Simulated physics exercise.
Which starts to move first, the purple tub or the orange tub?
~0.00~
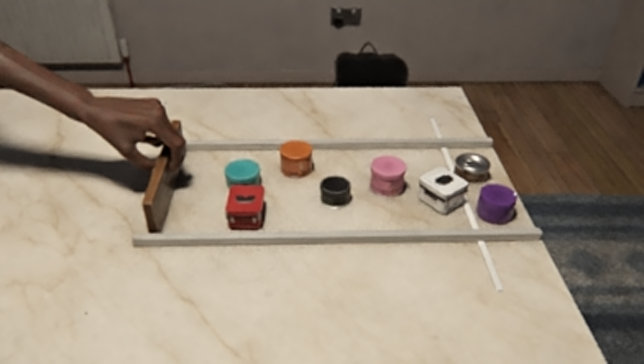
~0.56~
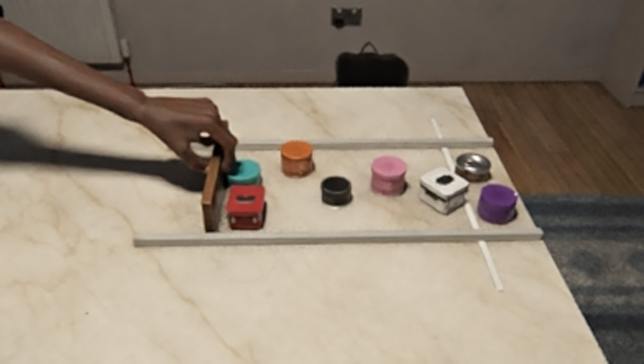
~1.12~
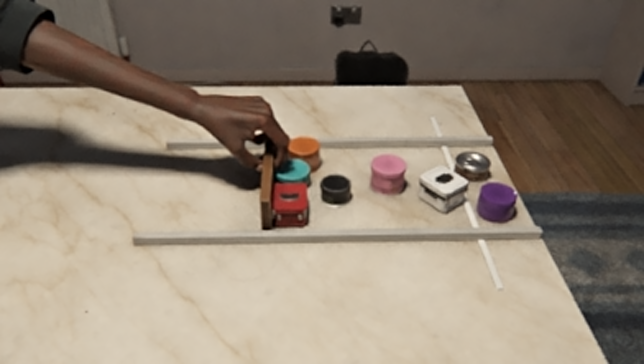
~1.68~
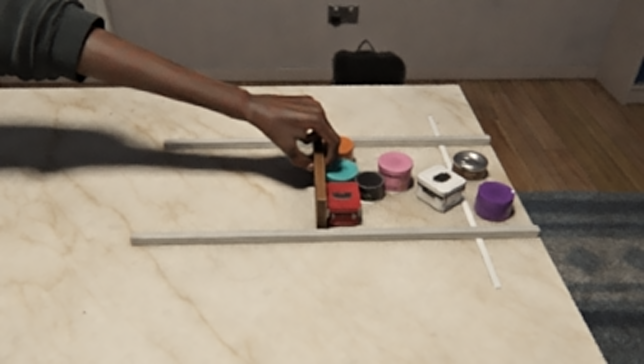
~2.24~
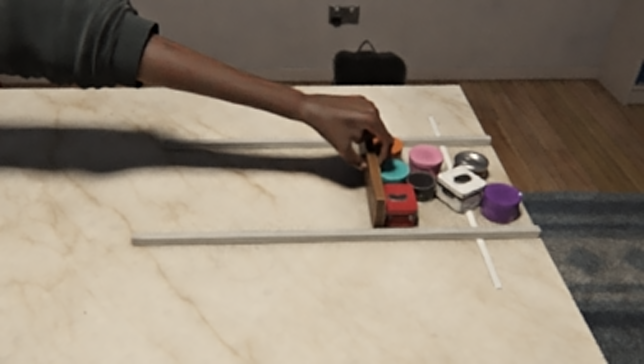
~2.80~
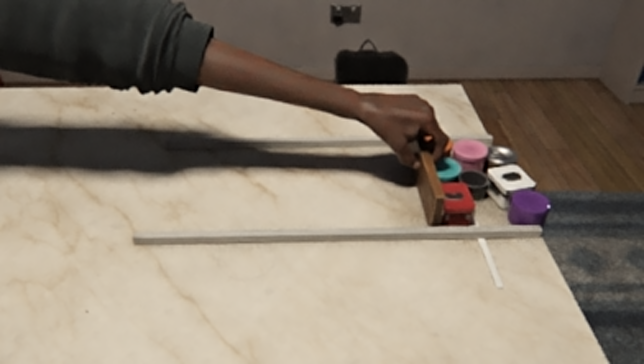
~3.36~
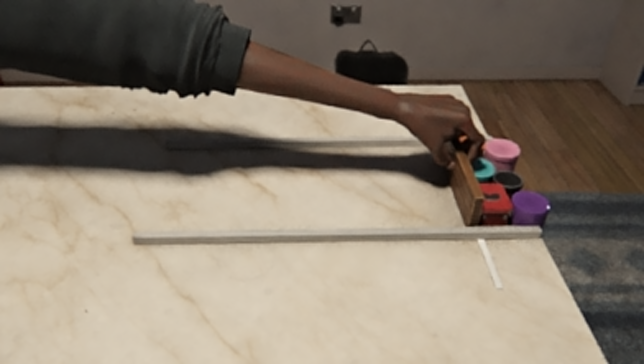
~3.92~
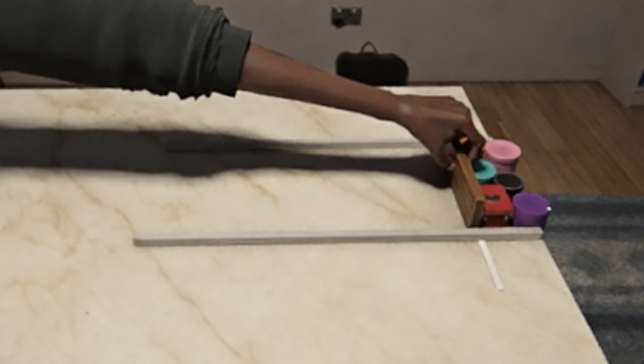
The orange tub starts to move first. The purple one stays put until the crowded containers are pushed close to the right edge.
On a table, a hand slides a board right, crowding small containers and pushing two off.
